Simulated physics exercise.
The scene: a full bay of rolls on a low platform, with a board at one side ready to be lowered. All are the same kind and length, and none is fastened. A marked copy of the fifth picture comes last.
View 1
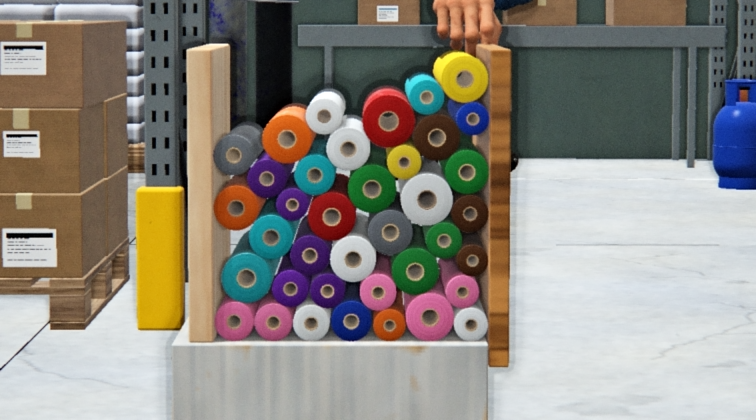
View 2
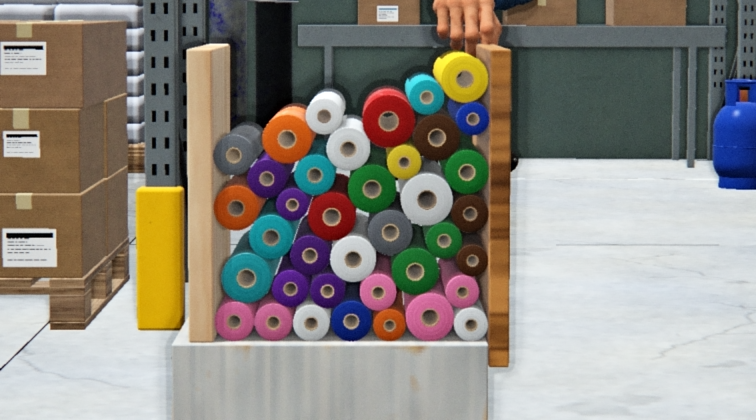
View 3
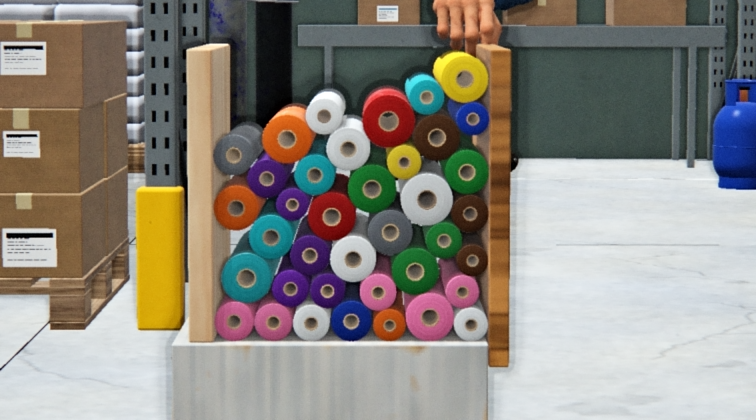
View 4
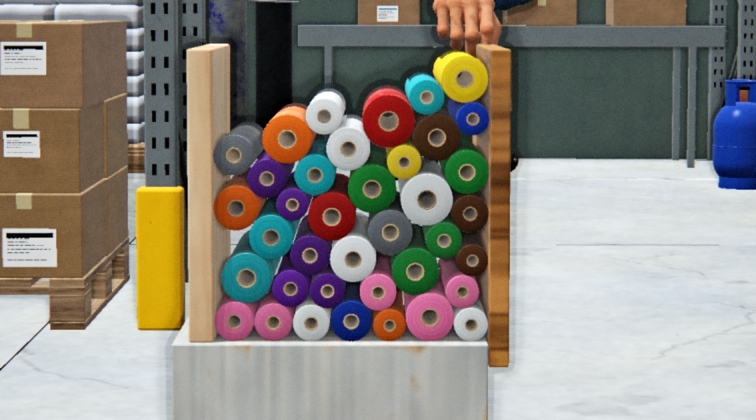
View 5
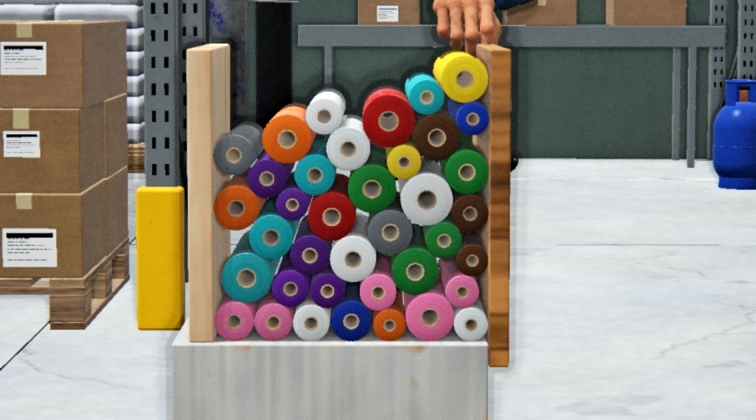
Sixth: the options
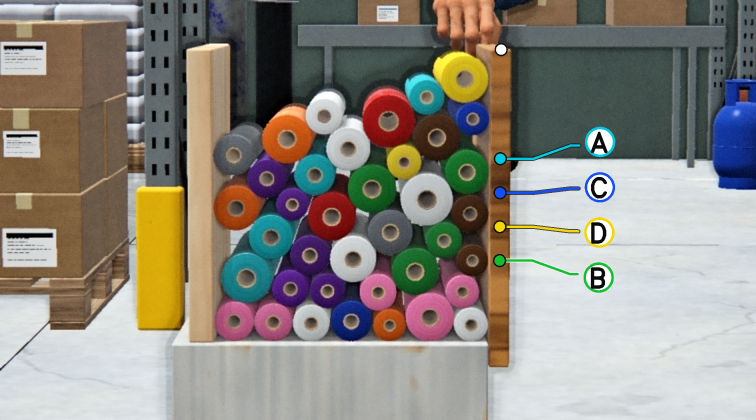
A hand resting on top of the right-hand board, nothing visibly moving, beside stacked multicoloured rolls on a low platform.
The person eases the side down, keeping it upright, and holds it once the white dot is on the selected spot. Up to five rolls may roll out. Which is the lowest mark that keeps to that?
No lower than D.
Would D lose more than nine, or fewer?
At D, fewer than nine.
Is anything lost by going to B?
Yes, at B.
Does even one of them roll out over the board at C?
Yes.
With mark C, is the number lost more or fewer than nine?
Fewer than nine.
On the marked copy, A at (501, 159); B at (500, 261); C at (500, 193); D at (500, 227); the white dot at (501, 50).
Following D. Soon after the start, top of the board (490, 128).
Later, top of the board (489, 219).
In the end, top of the board (489, 226), four out over the board.
As for the rest, A none out over the board; B six out over the board; C two out over the board.
